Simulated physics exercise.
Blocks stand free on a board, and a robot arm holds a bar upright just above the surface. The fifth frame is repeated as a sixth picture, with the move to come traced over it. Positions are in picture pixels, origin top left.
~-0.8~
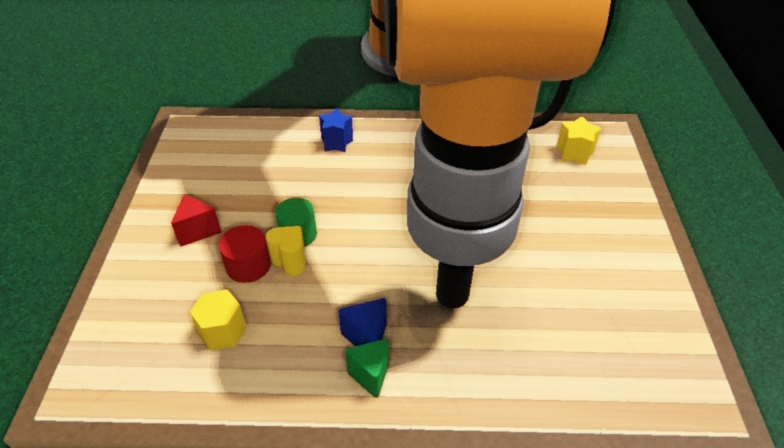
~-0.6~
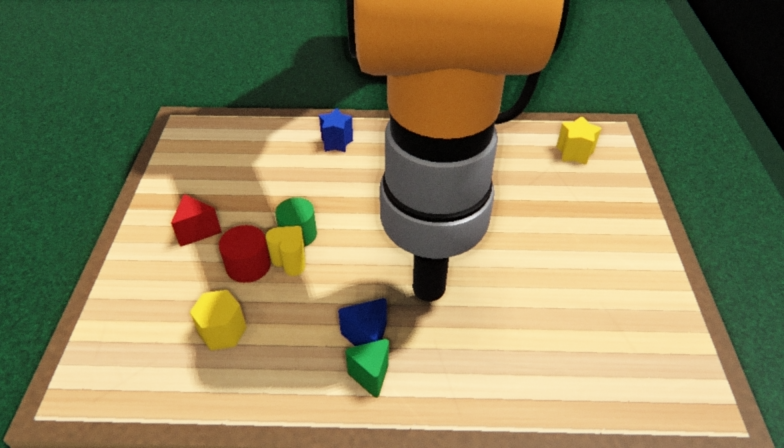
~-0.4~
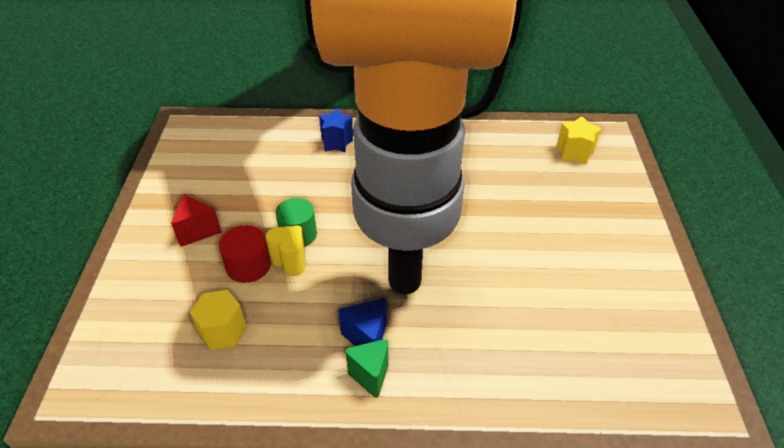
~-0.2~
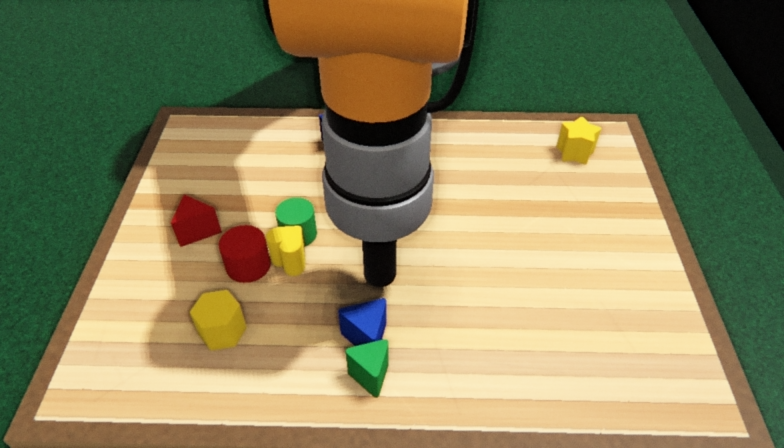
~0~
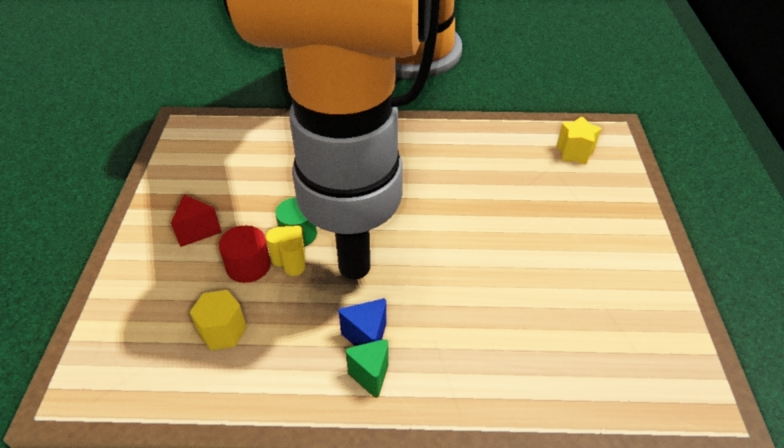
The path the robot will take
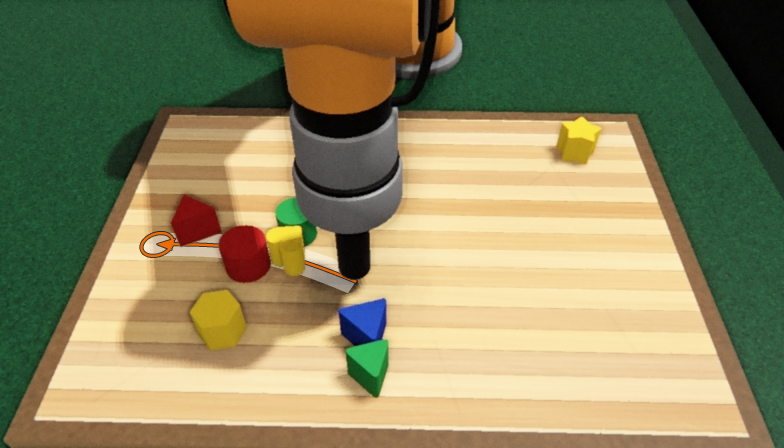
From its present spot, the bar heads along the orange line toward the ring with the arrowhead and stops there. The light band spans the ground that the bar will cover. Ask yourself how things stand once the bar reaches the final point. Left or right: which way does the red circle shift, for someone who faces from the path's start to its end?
Pushed left.
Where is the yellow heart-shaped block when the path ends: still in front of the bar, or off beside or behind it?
The bar moves past it.
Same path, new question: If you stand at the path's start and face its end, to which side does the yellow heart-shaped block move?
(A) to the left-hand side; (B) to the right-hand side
Choice B: To the right-hand side.
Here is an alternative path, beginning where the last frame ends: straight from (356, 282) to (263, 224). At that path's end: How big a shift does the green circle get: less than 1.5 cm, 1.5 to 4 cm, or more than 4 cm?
Shift of over 4 cm.
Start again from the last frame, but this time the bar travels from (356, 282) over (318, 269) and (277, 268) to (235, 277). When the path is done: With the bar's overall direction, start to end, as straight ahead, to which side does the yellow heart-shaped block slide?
Heads right.
The drawn path runs from (356, 282) by way of (260, 251) to (157, 244).
The first path, step by step. One third of the way, bar (289, 245); red circle (224, 237); yellow heart-shaped block (260, 226), turned 30° clockwise; green circle (292, 208).
Two thirds of the way, bar (221, 233); red triangular block (184, 202), turned 40° anticlockwise; red circle (181, 239); yellow heart-shaped block (211, 203), turned 75° clockwise; green circle (290, 207).
At the end, bar (151, 231); red triangular block (166, 195); red circle (140, 250); yellow heart-shaped block (205, 199), turned 95° clockwise; green circle (290, 207).
